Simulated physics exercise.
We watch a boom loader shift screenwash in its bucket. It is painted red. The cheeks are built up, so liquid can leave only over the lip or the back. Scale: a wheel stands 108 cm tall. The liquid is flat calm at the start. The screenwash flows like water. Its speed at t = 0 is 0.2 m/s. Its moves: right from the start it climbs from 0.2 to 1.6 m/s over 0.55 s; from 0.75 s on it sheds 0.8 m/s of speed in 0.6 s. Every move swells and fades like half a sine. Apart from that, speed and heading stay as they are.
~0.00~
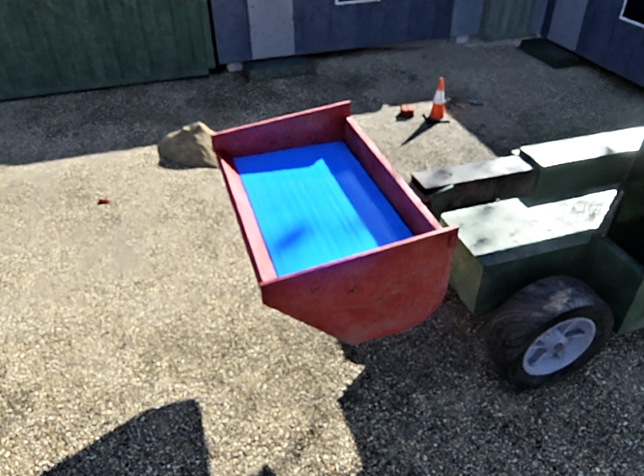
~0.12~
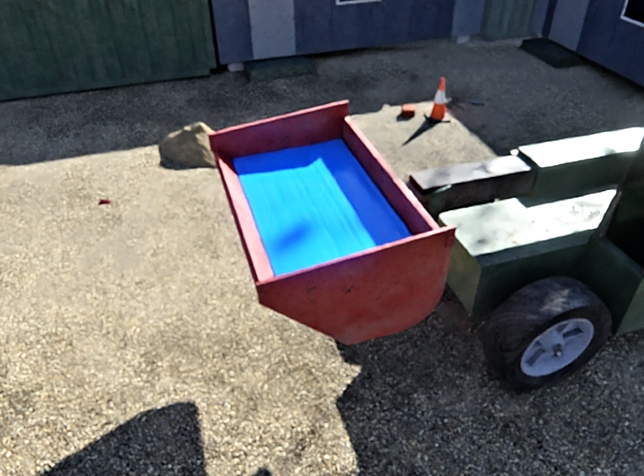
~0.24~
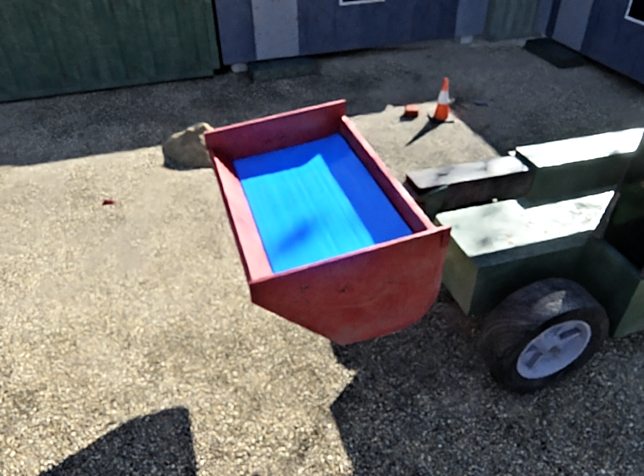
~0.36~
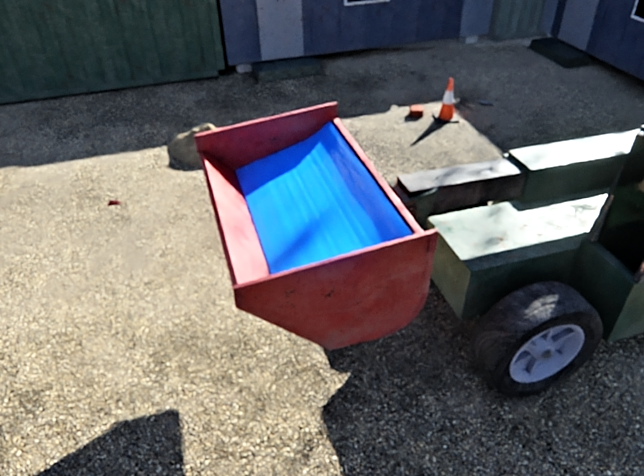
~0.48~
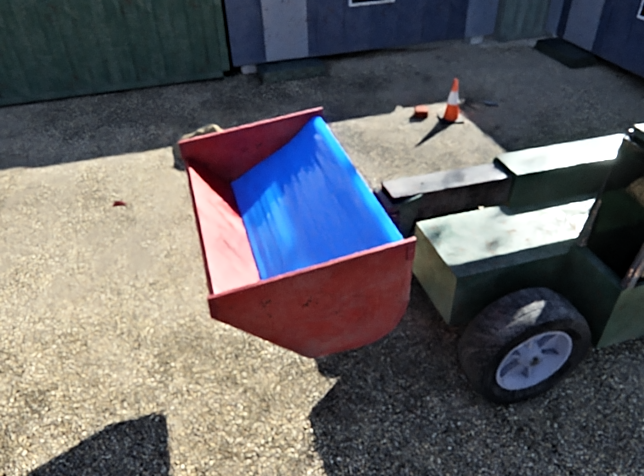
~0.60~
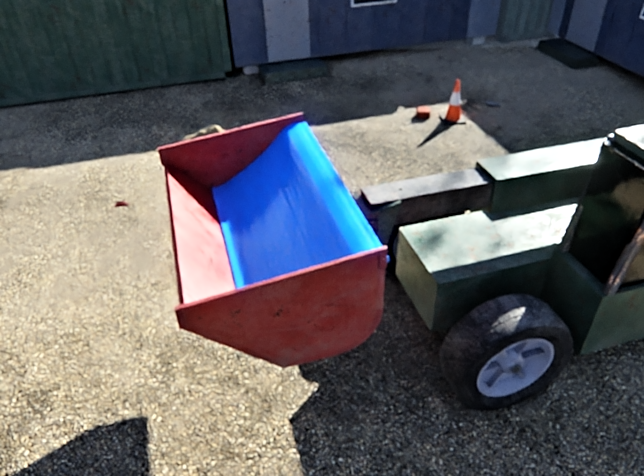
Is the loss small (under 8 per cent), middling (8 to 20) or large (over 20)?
A large spill.
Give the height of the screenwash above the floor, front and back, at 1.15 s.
Front 40 cm, back 26 cm.
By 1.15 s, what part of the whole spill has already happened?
About 20 per cent.
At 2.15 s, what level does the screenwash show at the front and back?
About 28 cm in front and 58 cm behind.
After 1.15 s the surface stands 41 cm on the front, 26 cm on the back; the loss stands at 6 per cent, mostly over the front, some over the back.
After 1.65 s the surface stands 37 cm on the front, 30 cm on the back; the loss stands at 21 per cent, over the front.
After 2.15 s the surface stands 29 cm on the front, 58 cm on the back; the loss stands at 21 per cent, over the front.
After 4.24 s the loss stands at 28 per cent, over the front, 213 of 763 litres.
